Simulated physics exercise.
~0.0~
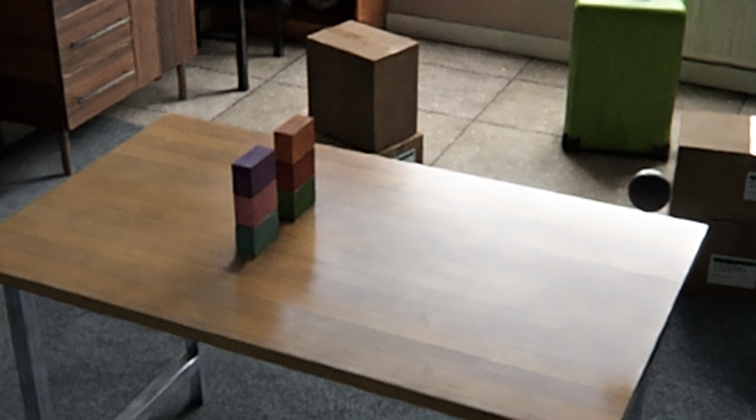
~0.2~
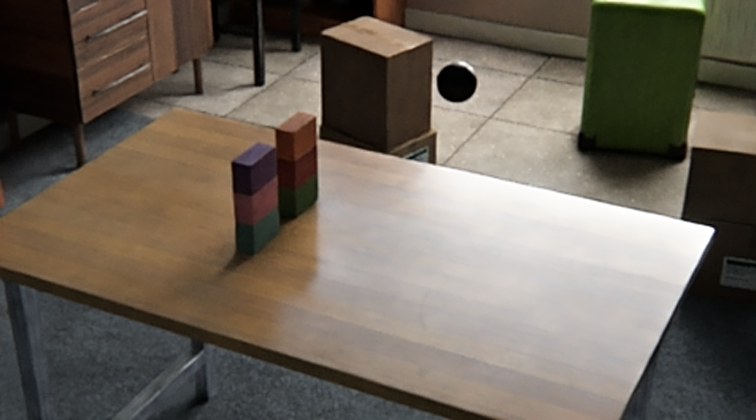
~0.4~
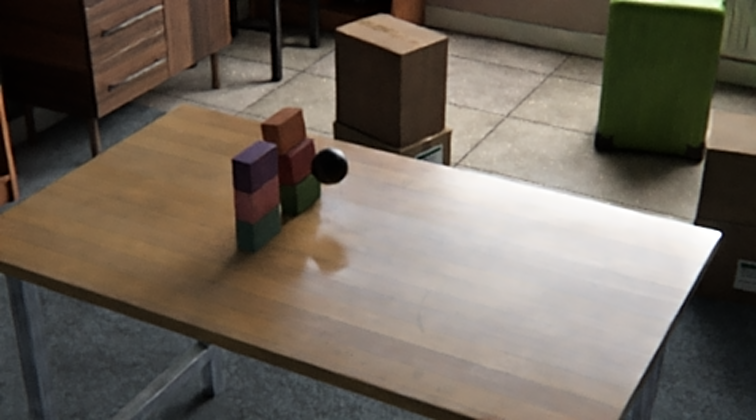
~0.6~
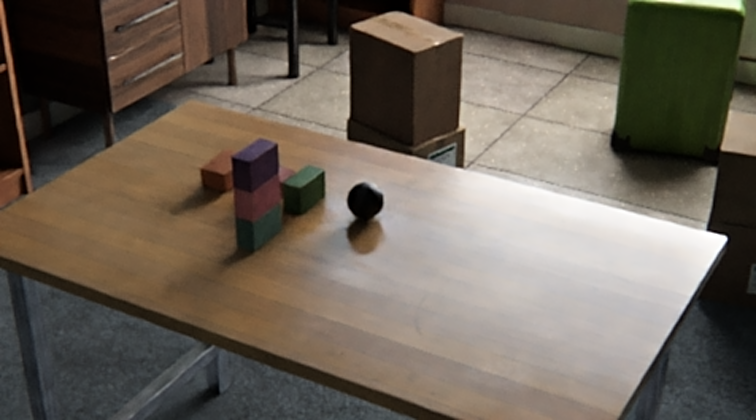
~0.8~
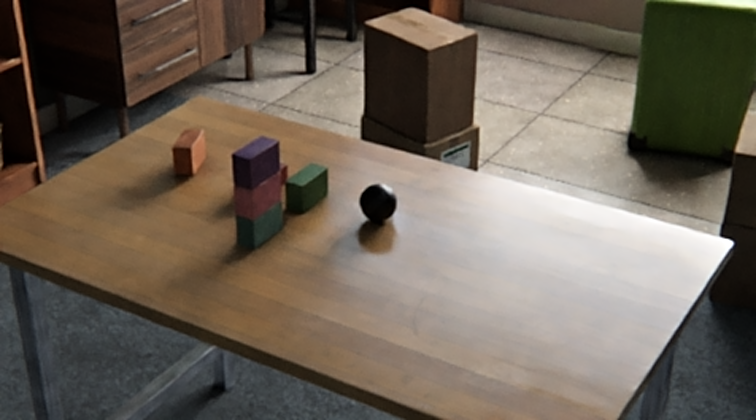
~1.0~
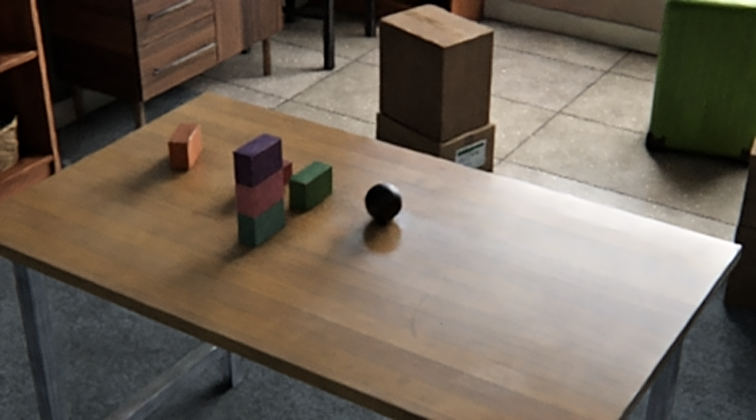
At first, two short stacks of coloured blocks stand close together on a wooden table, purple over pink over turquoise in front and orange over red over green behind. A black ball flies in from the right, above the floor beyond the table, and strikes the rear stack. The orange and red blocks shift left and topple off the green one, while the ball drops to the table and moves a little to the right. The orange block ends upside down toward the left, and the red one lies on its side behind the front stack. The green block and the front stack remain standing, with the ball resting to their right.
